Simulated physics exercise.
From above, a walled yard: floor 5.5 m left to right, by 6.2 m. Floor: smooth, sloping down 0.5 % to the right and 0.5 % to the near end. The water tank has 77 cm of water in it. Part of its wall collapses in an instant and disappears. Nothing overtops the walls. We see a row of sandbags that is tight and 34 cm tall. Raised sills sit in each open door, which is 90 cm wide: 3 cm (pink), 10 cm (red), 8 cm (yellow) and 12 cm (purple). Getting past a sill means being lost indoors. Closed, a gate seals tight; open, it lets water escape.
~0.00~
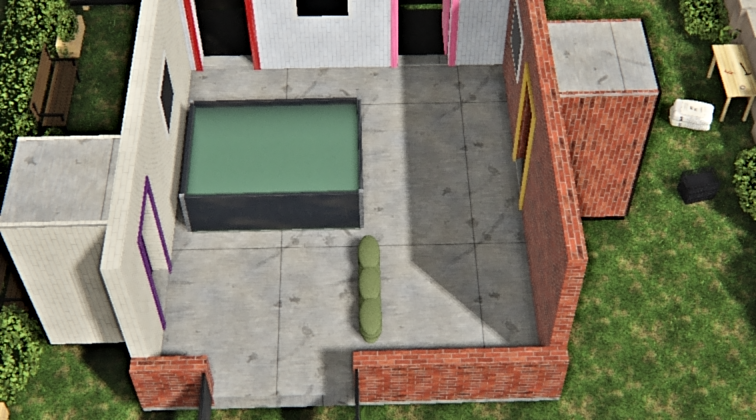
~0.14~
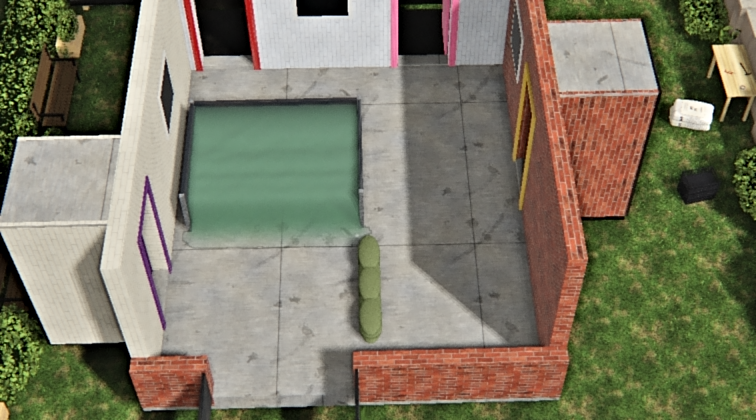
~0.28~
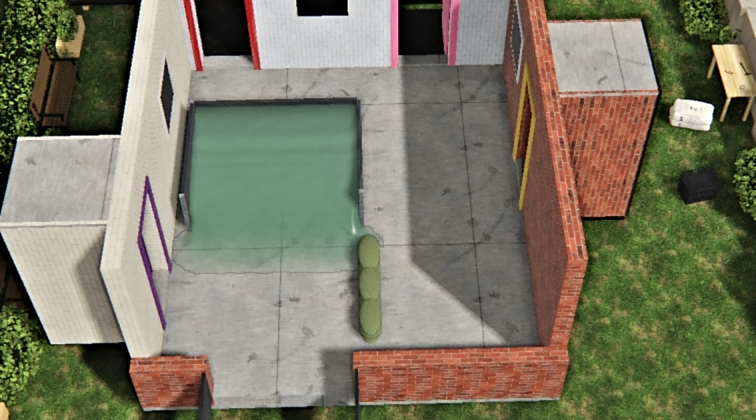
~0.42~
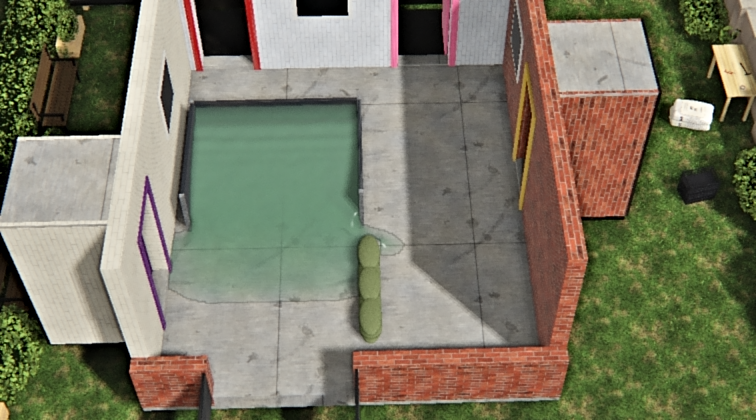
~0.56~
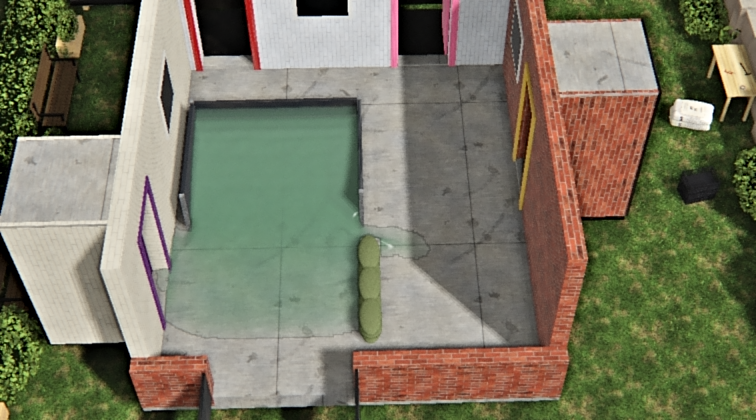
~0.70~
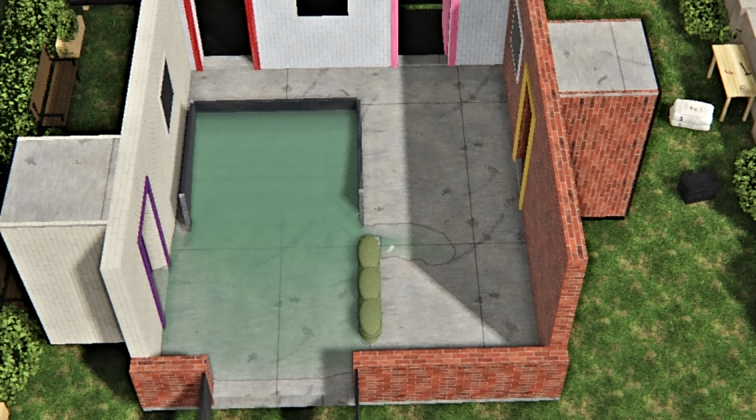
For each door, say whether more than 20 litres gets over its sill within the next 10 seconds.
The pink door undershoots the limit, the red door undershoots the limit, the yellow door undershoots the limit, the purple door overshoots the limit.
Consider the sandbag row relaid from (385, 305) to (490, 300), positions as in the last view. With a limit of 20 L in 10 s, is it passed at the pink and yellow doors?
Result: Pink door beyond the limit; yellow door inside the limit.
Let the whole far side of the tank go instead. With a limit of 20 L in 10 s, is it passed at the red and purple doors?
At the red door the limit is surpassed; at the purple door it is not exceeded.
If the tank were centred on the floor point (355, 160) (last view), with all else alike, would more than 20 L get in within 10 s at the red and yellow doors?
Red: Within limit; yellow: Within limit.
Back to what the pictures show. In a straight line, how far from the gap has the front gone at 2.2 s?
Distance: Approx. 4.6 m.
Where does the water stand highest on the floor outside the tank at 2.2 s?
Roughly at pixel (172, 383).
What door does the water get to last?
The answer is the pink door.
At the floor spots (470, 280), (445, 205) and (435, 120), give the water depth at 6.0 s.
Around 4 cm, 4 cm and 0 cm.
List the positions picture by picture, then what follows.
In the first frame, still water, 77 cm deep, in the water tank at (274, 149).
In the second frame, the front is at (366, 230), 1.4 m from the gap at (274, 215); 0.7 m2 of floor is under water; 77 cm left at the back of the water tank.
In the third frame, the front is at (378, 245), 1.6 m from the gap at (275, 217); 2.1 m2 of floor is under water; 77 cm left at the back of the water tank.
In the fourth frame, the front is at (397, 248), 2.0 m from the gap at (275, 219); 3.8 m2 of floor is under water; 72 cm left at the back of the water tank.
In the fifth frame, the front is at (421, 250), 2.3 m from the gap at (275, 219); 5.7 m2 of floor is under water; 65 cm left at the back of the water tank.
In the sixth frame, water pours out at (275, 219) and has run 2.8 m, to a hidden place; typically 11 cm deep outside, 65 cm at the water tank's back.
After 1.4 s water covers 40 % of the floor and is deepest (52 cm) near (159, 383); pink door not reached, red door not reached, yellow door not reached, purple door 20 cm at the sill, 5 L in.
After 2.2 s water covers 40 % of the floor and is deepest (44 cm) near (172, 383); pink door not reached, red door not reached, yellow door 3 cm at the sill, 0 L in, purple door 17 cm at the sill, 23 L in.
After 3.5 s water covers 45 % of the floor and is deepest (26 cm) near (349, 379); pink door not reached, red door not reached, yellow door 3 cm at the sill, 0 L in, purple door 20 cm at the sill, 56 L in.
After 6.0 s water covers 60 % of the floor and is deepest (12 cm) near (361, 378); pink door not reached, red door not reached, yellow door 3 cm at the sill, 0 L in, purple door 9 cm at the sill, 77 L in.
After 10.0 s water covers 85 % of the floor and is deepest (8 cm) near (537, 374); pink door 5 cm at the sill, 1 L in, red door 2 cm at the sill, 0 L in, yellow door 5 cm at the sill, 0 L in, purple door 4 cm at the sill, 77 L in.
